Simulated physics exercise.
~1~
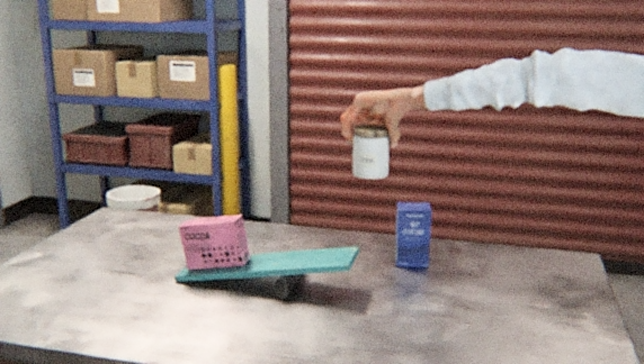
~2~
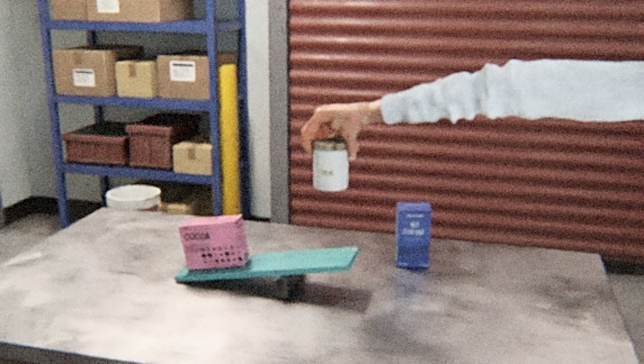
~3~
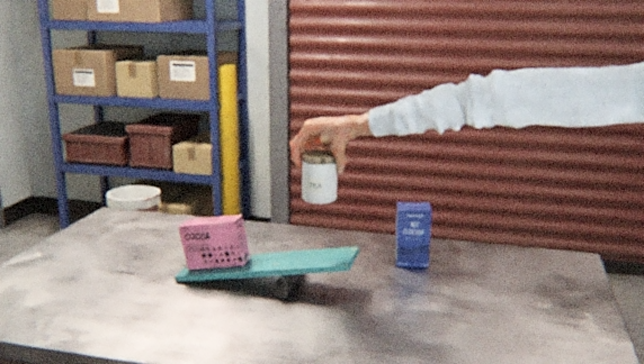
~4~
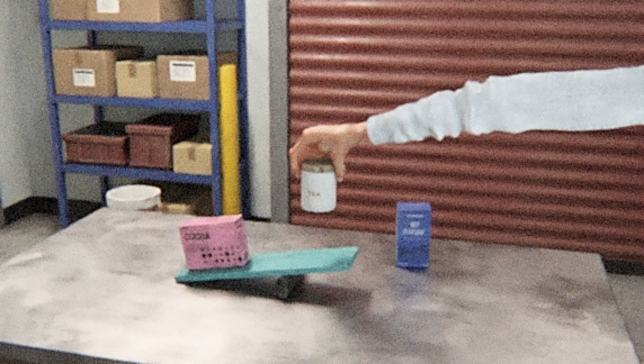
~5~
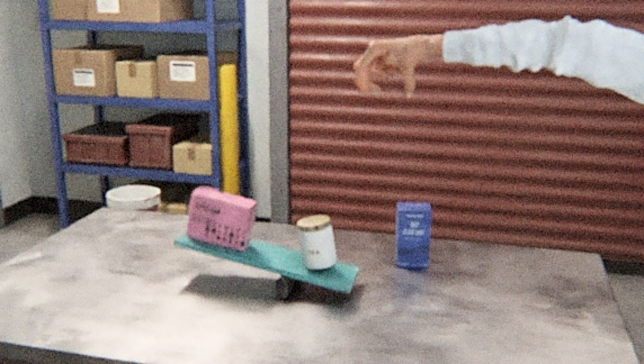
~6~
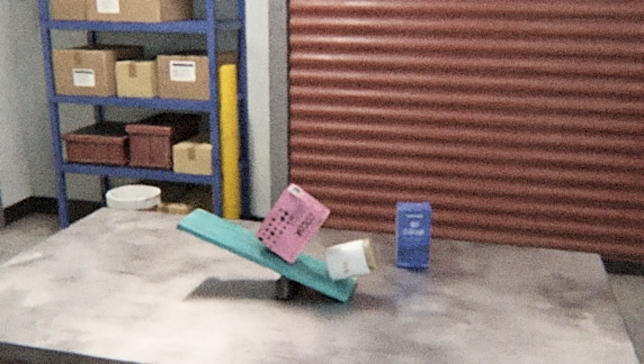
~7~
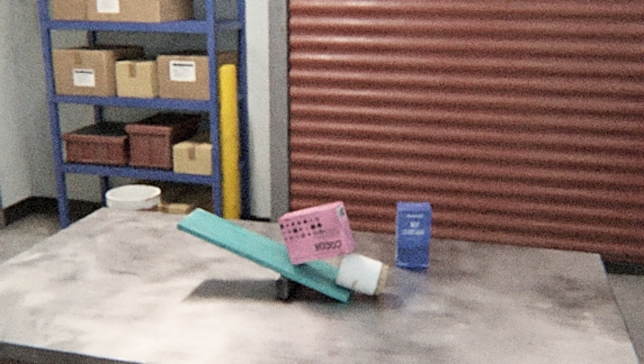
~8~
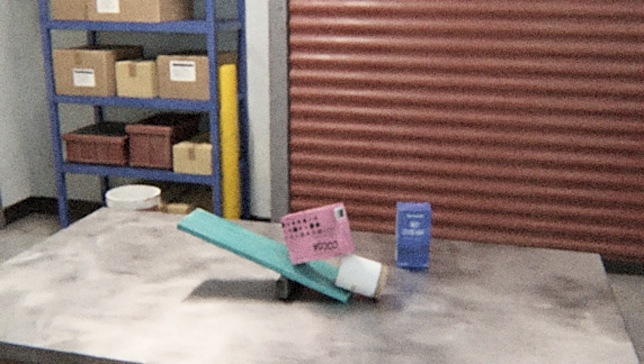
In a storeroom with a blue shelf of boxes and a red roller shutter behind, a grey table is seen from the front and slightly above. A turquoise plank tilts over a small dark block, a pink packet on its lowered left end, and a blue carton stands to the right. A hand carries a white jar leftward, lowers it above the raised right end and lets go. The jar lands, the plank swings over, and the hand withdraws. Jar and packet topple rightward, ending with the packet upside down against the tipped jar, the carton still upright.
